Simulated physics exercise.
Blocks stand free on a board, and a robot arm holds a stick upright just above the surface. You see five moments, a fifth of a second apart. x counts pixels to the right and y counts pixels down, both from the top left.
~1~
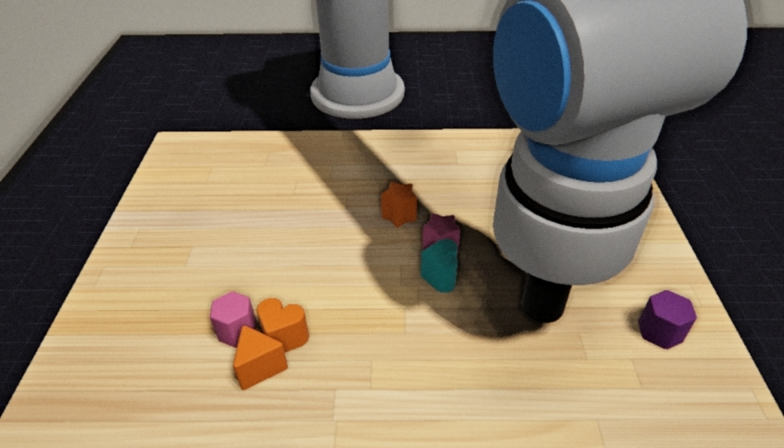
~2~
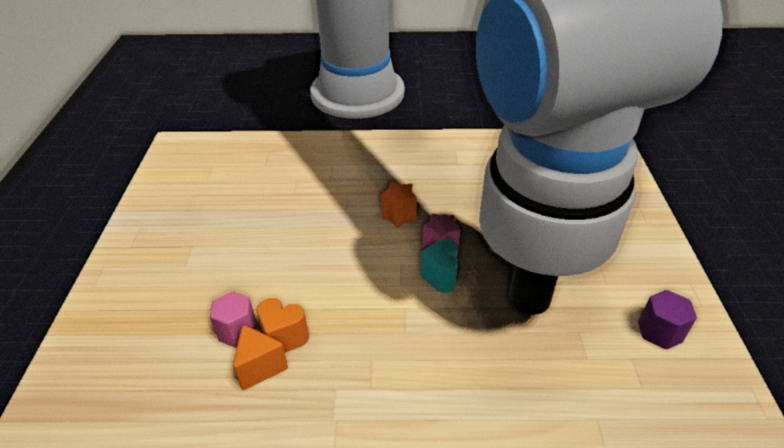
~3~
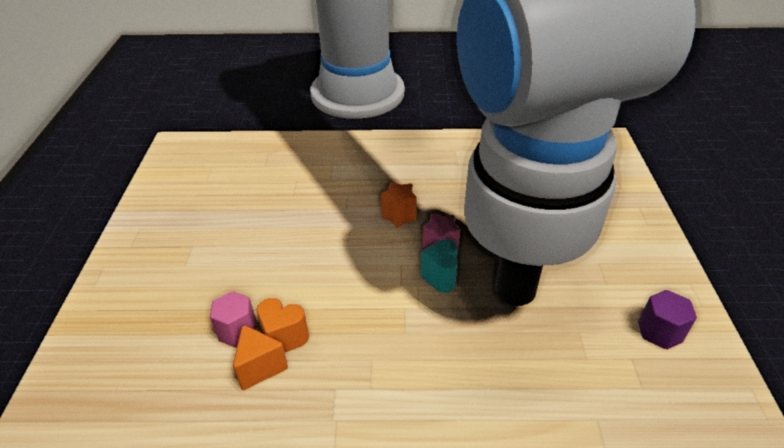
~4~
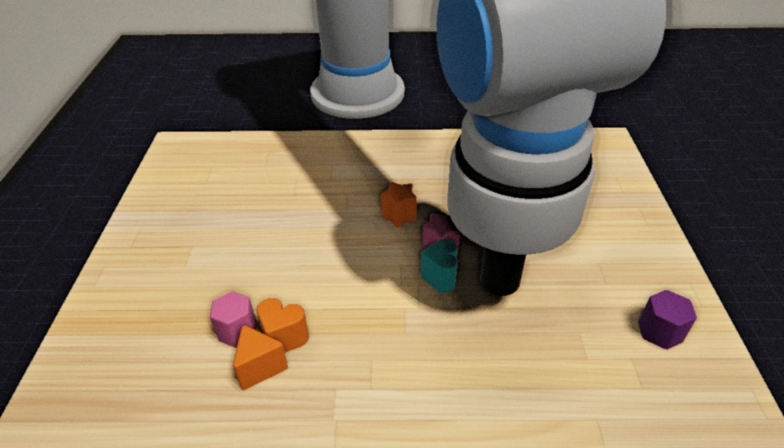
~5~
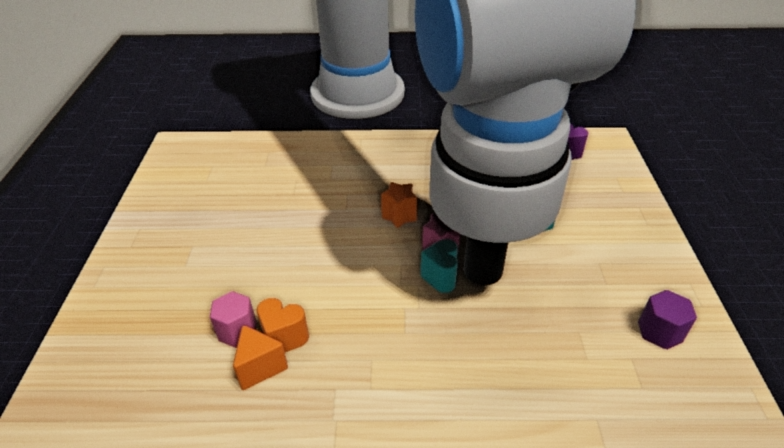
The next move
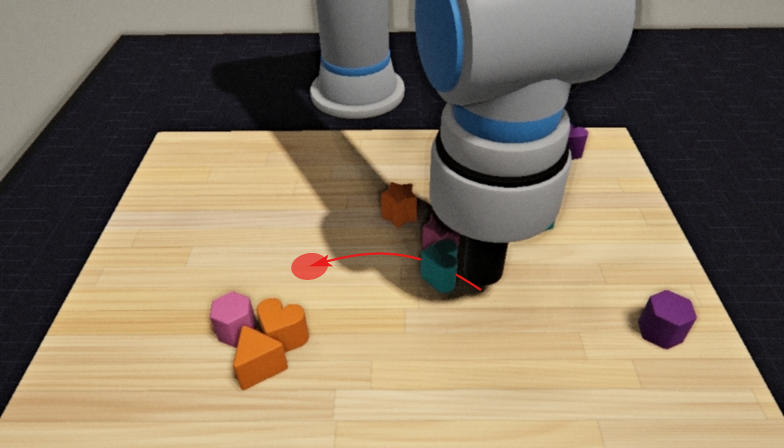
A light wooden board on a dark surface is seen from above at an angle, by a camera that stays still. An orange star block, a pink star and a turquoise block sit near the middle, with a pink block and two orange ones at lower left and a purple one at right. A grey and blue robot arm glides its black stick leftward and slightly away, closing on the turquoise block, while the blocks stay put.
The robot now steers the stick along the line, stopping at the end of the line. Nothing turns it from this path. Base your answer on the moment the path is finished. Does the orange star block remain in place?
That would be a yes.
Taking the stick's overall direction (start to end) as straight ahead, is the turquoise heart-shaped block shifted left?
Going by the path, yes.
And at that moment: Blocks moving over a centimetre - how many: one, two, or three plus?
Blocks that move over 1 cm: Two.
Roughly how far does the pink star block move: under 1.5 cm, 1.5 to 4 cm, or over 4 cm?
It goes 1.5 to 4 cm.
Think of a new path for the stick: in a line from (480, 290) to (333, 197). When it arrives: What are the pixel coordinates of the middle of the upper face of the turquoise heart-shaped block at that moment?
Top centre: (389, 236).
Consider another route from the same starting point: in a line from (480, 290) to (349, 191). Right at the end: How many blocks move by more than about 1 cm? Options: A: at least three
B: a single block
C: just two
A - at least three.
The drawn path runs from (480, 290) by way of (428, 262) and (369, 254) to (310, 266).
What follows on the original path. One third of the way, stick at (428, 243); pink star block at (434, 215), turned 40° clockwise; turquoise heart-shaped block at (397, 239).
Two thirds of the way, stick at (368, 236); pink star block at (431, 214), turned 60° clockwise; turquoise heart-shaped block at (336, 235), turned 20° anticlockwise.
At the end, stick at (307, 248); orange star block not moved; pink star block at (431, 214), turned 60° clockwise; turquoise heart-shaped block at (273, 247), turned 20° anticlockwise.
